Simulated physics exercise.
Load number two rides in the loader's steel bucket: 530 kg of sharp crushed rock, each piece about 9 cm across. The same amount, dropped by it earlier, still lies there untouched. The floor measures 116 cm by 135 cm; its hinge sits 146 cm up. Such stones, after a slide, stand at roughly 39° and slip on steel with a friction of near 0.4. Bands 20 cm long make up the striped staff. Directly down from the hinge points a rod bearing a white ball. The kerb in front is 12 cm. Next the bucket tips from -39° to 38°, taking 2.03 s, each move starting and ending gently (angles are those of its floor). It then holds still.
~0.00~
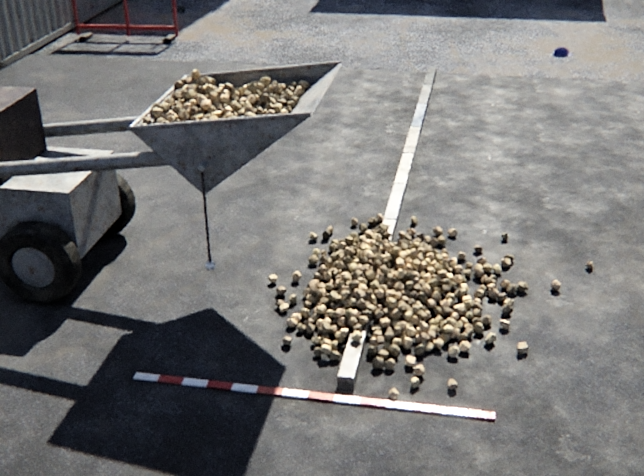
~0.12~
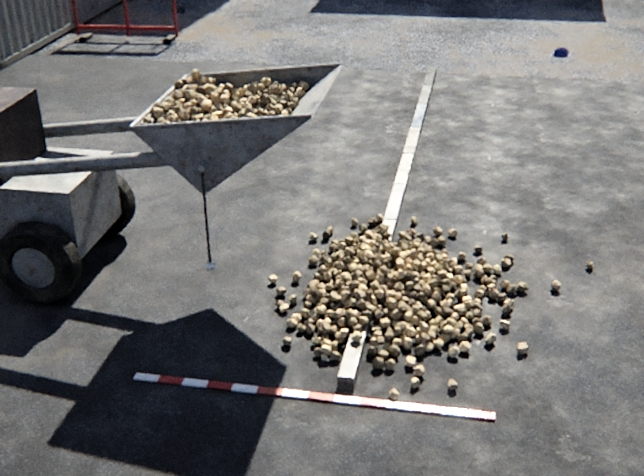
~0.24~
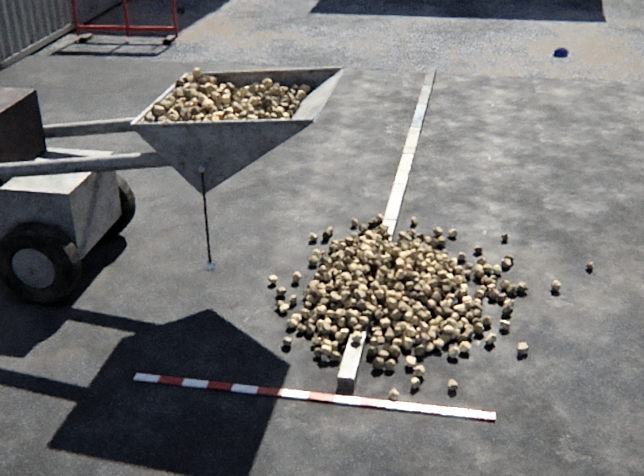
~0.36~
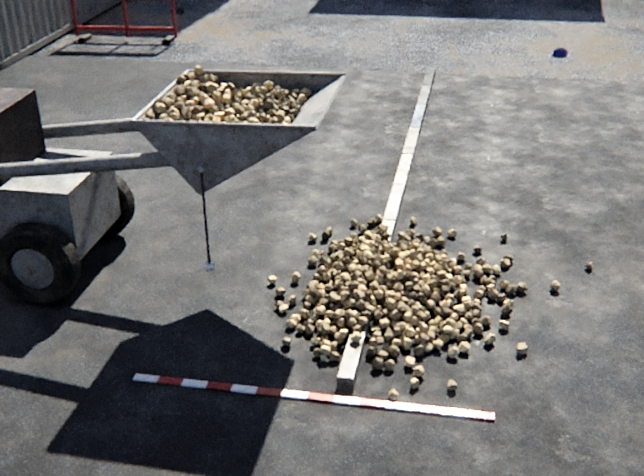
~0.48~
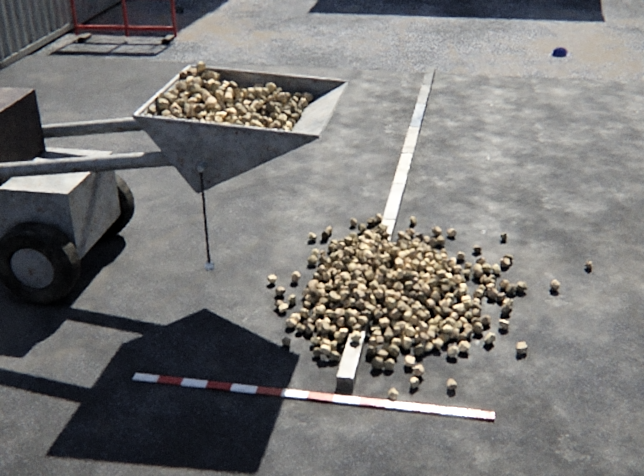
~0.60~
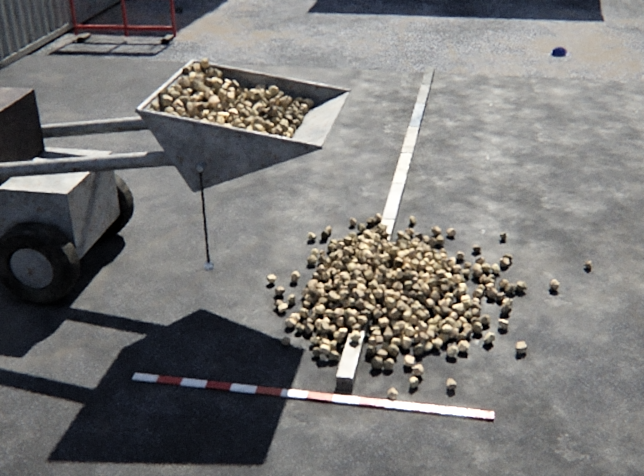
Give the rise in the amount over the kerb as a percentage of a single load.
18 %.
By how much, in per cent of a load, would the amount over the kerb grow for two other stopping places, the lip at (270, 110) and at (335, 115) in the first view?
Case one about 0 %, case two about 50 %.
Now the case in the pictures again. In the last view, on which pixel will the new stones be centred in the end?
Roughly at (341, 270) in the last picture.
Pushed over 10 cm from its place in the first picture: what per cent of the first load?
Close to 5 in a hundred of them.
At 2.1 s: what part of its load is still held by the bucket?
It holds some 55 per cent.
After 1.5 s the floor is at 26°; in per cent of one load, 100 in the bucket, 45 on this side of the kerb, 55 over the kerb; the foremost stones are at (527, 291).
After 2.1 s the floor is at 38°; in per cent of one load, 55 in the bucket, 89 on this side of the kerb, 55 over the kerb; the foremost stones are at (527, 291).
After 2.5 s the floor is at 38°; in per cent of one load, 15 in the bucket, 120 on this side of the kerb, 64 over the kerb; the foremost stones are at (527, 291).
After 5.3 s the floor is at 38°; in per cent of one load, 0 in the bucket, 127 on this side of the kerb, 73 over the kerb; the foremost stones are at (528, 291). Net gain over the kerb, 18.
